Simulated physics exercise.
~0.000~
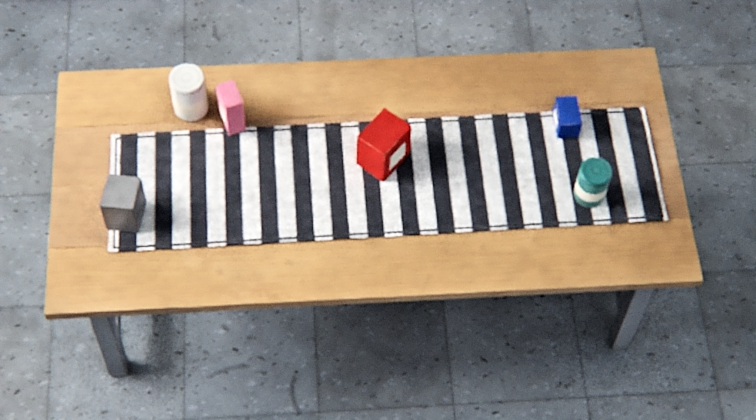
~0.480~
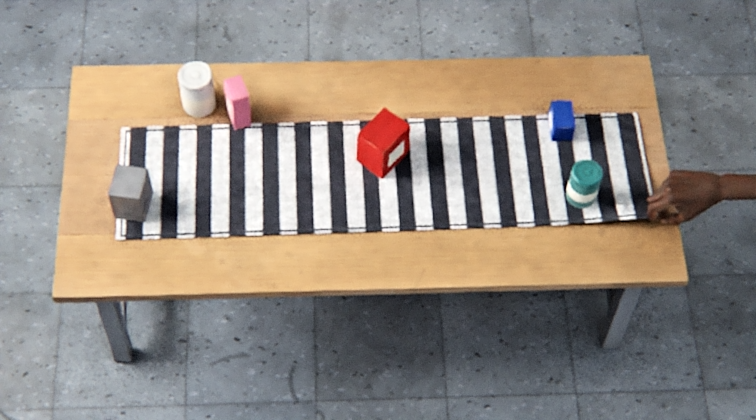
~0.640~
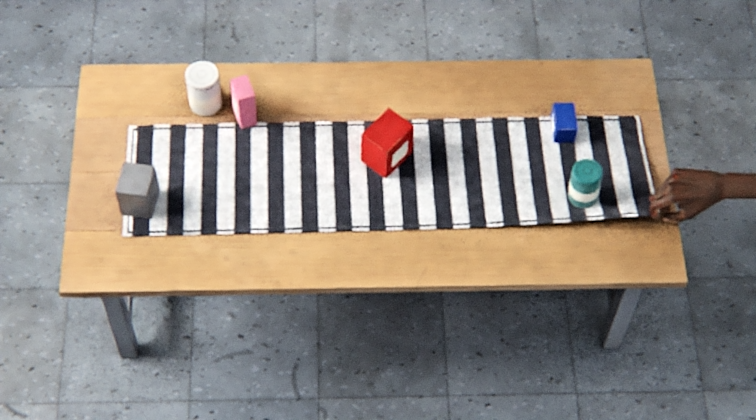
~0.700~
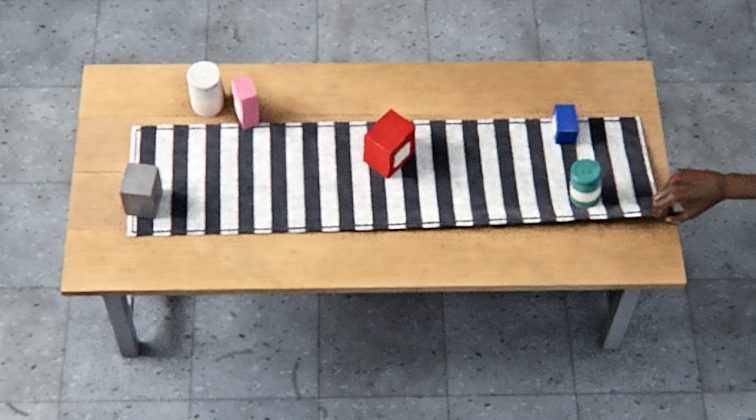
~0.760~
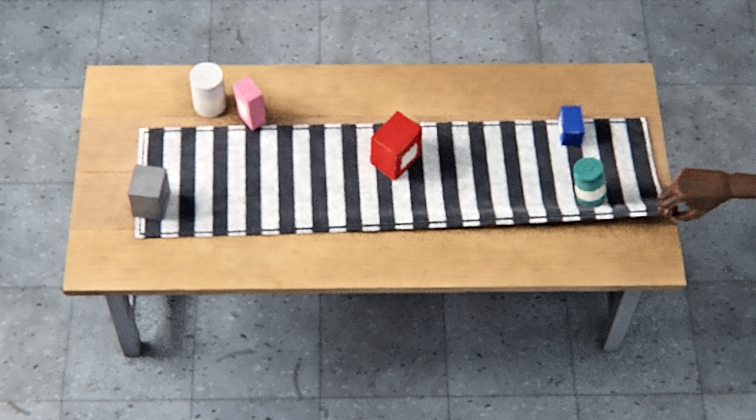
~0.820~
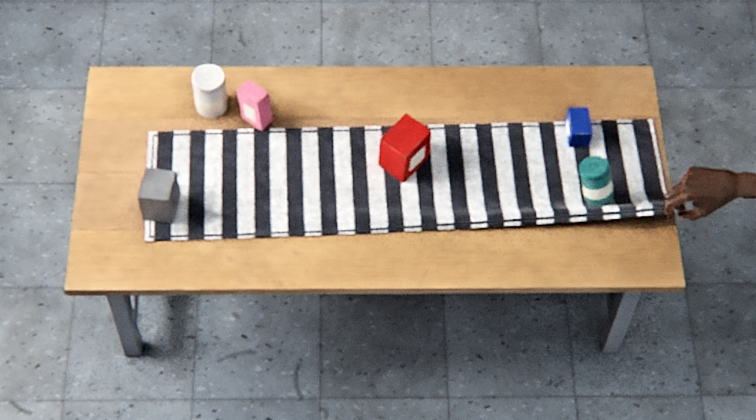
A striped scarf slides slowly right, carrying several items, as a hand pulls its corner.
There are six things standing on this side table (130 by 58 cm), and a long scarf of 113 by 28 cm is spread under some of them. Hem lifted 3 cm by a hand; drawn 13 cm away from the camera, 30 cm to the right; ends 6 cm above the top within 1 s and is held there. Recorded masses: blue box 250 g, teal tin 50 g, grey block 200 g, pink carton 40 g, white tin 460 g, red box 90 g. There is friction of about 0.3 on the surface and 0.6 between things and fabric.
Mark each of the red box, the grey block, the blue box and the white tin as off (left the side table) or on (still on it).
Red box - on. Grey block - on. Blue box - off. White tin - on.
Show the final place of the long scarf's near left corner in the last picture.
In the final picture it's somewhere around (288, 267).
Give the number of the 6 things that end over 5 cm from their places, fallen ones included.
Total: 4.
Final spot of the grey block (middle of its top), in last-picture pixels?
Last view, top position: About (299, 209).
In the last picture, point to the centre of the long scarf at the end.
Close to (541, 193) in pixels.
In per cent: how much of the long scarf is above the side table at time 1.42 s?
About 80 per cent.
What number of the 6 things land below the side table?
I make it 2.
At 1.0 s, 95 % of the long scarf is still over the top; grey block 12 cm off its start, red box 11 cm off its start, blue box 10 cm off its start.
At 1.2 s, 85 % of the long scarf is still over the top; grey block 22 cm off its start, red box 19 cm off its start, blue box 18 cm off its start.
At 1.4 s, 80 % of the long scarf is still over the top; grey block 30 cm off its start at (277, 213), red box 26 cm off its start at (513, 133), blue box on its side, 26 cm off its start at (673, 114).
At 1.6 s, 75 % of the long scarf is still over the top; blue box over the edge, grey block 34 cm off its start, red box 32 cm off its start.
At 3.2 s, 75 % of the long scarf is still over the top; blue box over the edge, grey block 34 cm off its start at (299, 209), red box 33 cm off its start at (543, 148), white tin 0 cm off its start at (208, 77).
